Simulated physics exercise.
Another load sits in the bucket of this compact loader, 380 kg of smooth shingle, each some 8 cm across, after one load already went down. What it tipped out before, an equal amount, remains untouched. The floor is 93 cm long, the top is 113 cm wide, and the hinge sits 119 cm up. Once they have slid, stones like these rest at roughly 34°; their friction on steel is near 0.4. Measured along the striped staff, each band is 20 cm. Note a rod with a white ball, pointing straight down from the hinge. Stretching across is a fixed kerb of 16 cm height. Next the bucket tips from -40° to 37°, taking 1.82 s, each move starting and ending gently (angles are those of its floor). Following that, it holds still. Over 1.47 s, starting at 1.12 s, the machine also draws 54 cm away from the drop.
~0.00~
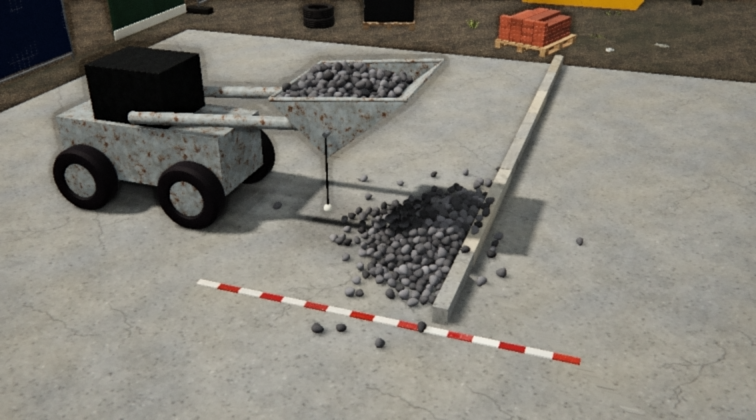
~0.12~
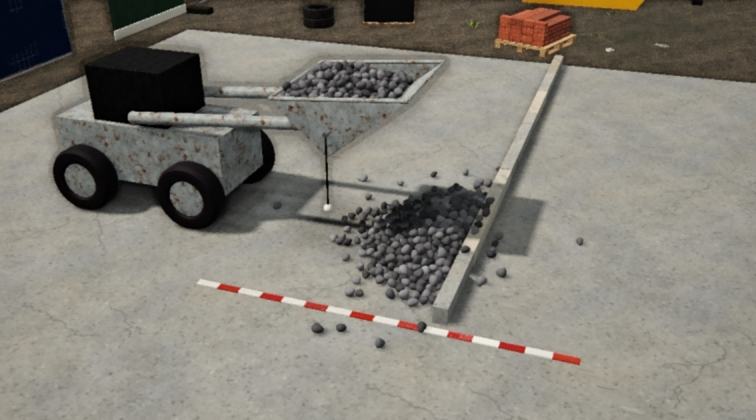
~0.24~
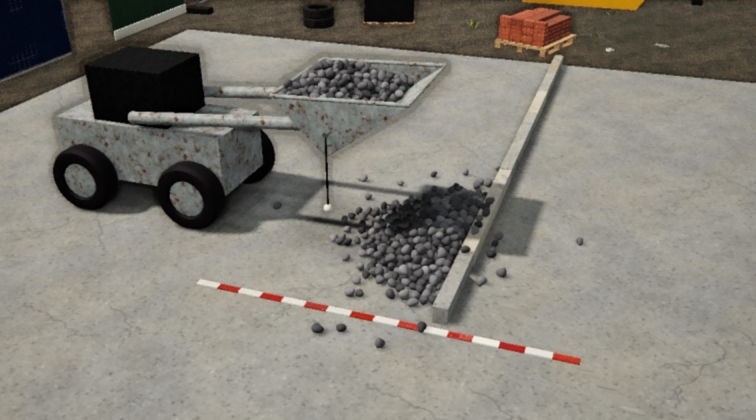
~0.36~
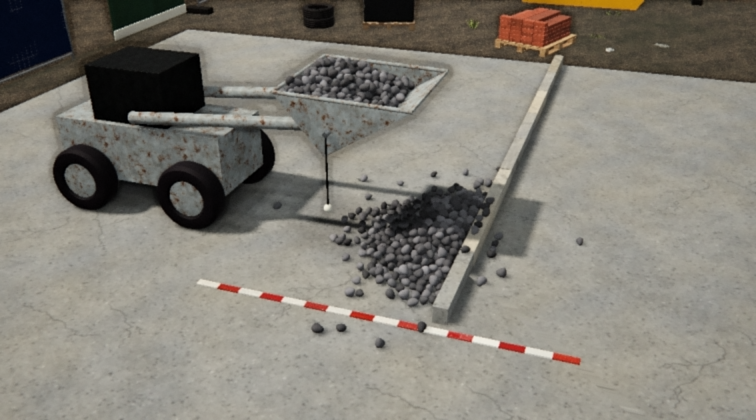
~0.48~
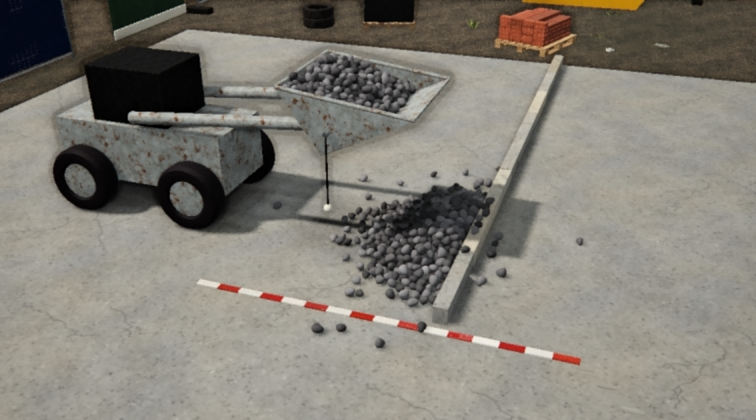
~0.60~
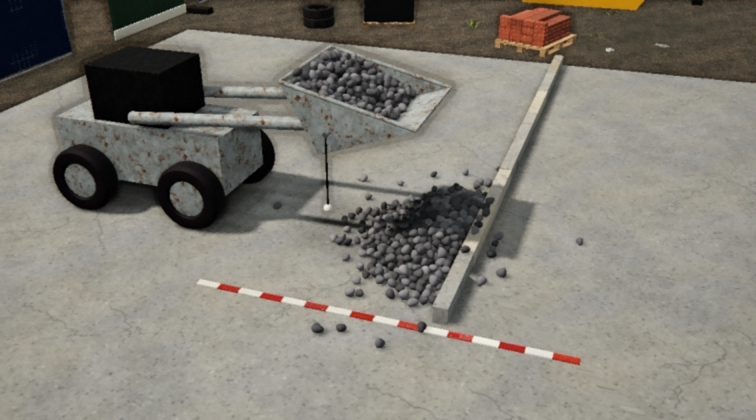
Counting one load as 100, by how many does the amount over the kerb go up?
By about 2 out of 100.
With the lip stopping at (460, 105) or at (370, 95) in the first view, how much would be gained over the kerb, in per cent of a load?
About 45 per cent for the first, 0 per cent for the second.
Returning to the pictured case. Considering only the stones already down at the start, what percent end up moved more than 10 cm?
Around 15 in a hundred.
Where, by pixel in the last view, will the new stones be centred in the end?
I'd put their centre close to (411, 220).
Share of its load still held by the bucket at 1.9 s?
Roughly 20 parts in a hundred of the load.
After 1.4 s the floor is at 25°; in per cent of one load, 98 in the bucket, 101 on this side of the kerb, 1 over the kerb; the foremost stones are at (504, 248).
After 1.9 s the floor is at 37°; in per cent of one load, 18 in the bucket, 181 on this side of the kerb, 2 over the kerb; the foremost stones are at (504, 252).
After 3.0 s the floor is at 37°; in per cent of one load, 0 in the bucket, 197 on this side of the kerb, 3 over the kerb; the foremost stones are at (540, 248).
After 5.7 s the floor is at 37°; in per cent of one load, 0 in the bucket, 197 on this side of the kerb, 3 over the kerb; the foremost stones are at (540, 249). Net gain over the kerb, 2.
